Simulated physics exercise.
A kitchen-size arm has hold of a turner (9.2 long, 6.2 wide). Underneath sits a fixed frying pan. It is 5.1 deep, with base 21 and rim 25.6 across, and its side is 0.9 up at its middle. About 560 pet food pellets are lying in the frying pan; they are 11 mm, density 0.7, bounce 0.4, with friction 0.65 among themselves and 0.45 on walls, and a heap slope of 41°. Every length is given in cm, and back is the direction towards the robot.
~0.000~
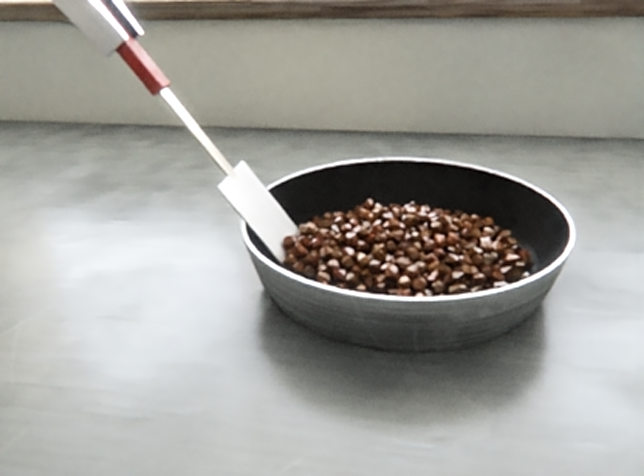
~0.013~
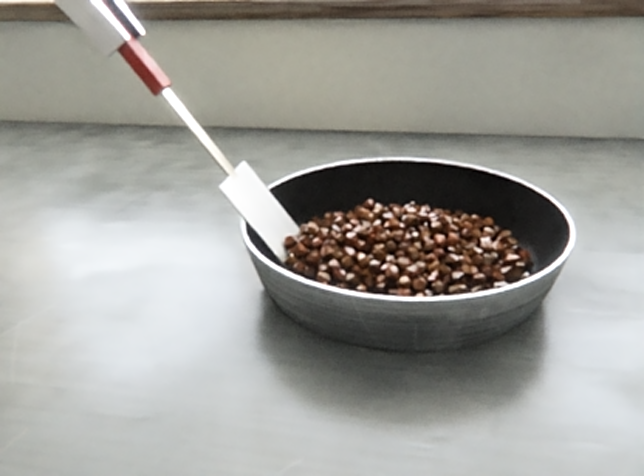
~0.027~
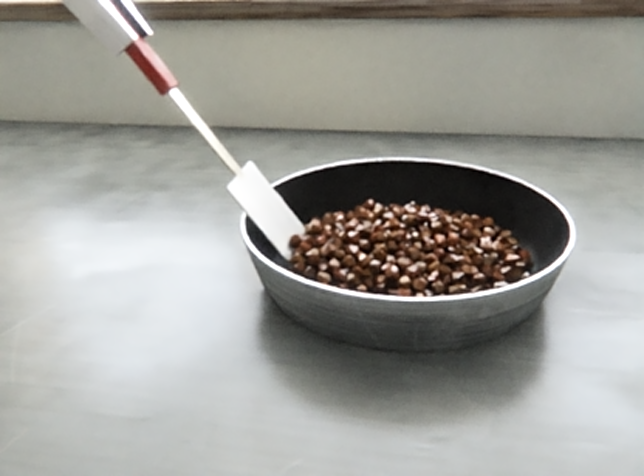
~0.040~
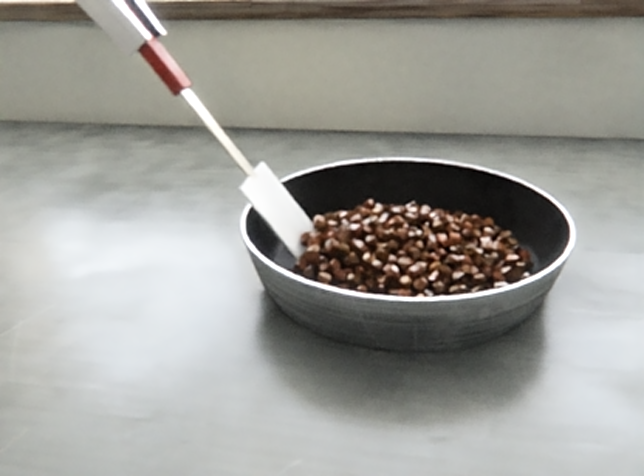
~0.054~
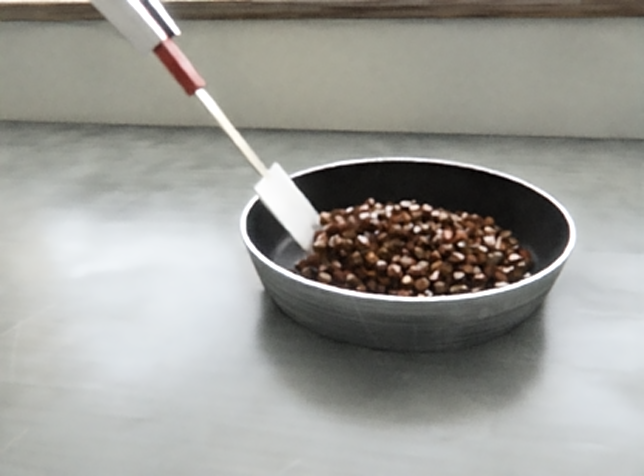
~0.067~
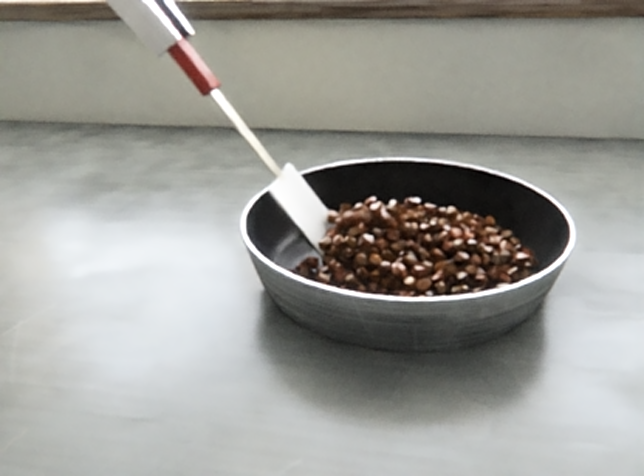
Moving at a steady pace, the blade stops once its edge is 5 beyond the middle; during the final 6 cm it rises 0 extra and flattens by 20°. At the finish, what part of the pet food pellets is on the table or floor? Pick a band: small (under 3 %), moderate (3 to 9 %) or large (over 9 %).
The share is small, under 3 %.
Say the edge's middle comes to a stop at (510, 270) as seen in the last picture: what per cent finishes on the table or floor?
Estimate: Approx. 0 %.
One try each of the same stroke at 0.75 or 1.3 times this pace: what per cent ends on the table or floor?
Roughly 0 % and roughly 0 %.
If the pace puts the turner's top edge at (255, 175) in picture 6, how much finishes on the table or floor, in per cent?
That share would be some 0 percent.
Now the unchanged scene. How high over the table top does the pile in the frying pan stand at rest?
4.5 cm.
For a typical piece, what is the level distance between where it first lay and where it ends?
Near 3 cm, measured level.
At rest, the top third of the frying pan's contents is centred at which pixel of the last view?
(485, 241).
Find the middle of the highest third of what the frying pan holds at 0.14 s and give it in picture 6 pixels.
I'd put it close to (436, 239).
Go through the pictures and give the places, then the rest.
The turner top edge at (230, 174), sloping 54°; upper third of the load around (400, 243), from x 285 to 525, top at y 205; 563 in the frying pan, in the first frame.
The turner top edge at (232, 174), sloping 54°; upper third of the load around (399, 243), from x 285 to 525, top at y 205, in the second frame.
The turner top edge at (239, 174), sloping 54°; upper third of the load around (397, 242), from x 285 to 525, top at y 205, in the third frame.
The turner top edge at (251, 175), sloping 54°; upper third of the load around (393, 239), from x 285 to 525, top at y 205, in the fourth frame.
The turner top edge at (265, 175), sloping 54°; upper third of the load around (397, 236), from x 285 to 530, top at y 205, in the fifth frame.
The turner top edge at (279, 176), sloping 54°; upper third of the load around (402, 233), from x 285 to 535, top at y 200; 563 in the frying pan, in the sixth frame.
After 0.10 s, sloping 54°, highest piece 7 above the table; 563 in the frying pan.
After 0.14 s, sloping 45°, highest piece 8 above the table; 563 in the frying pan.
After 0.36 s, sloping 34°, highest piece 4 above the table; 563 in the frying pan.
After 1.41 s, sloping 34°, highest piece 4 above the table; 563 in the frying pan.
In the end, 563 in the frying pan. That is 0 % on the table or floor.
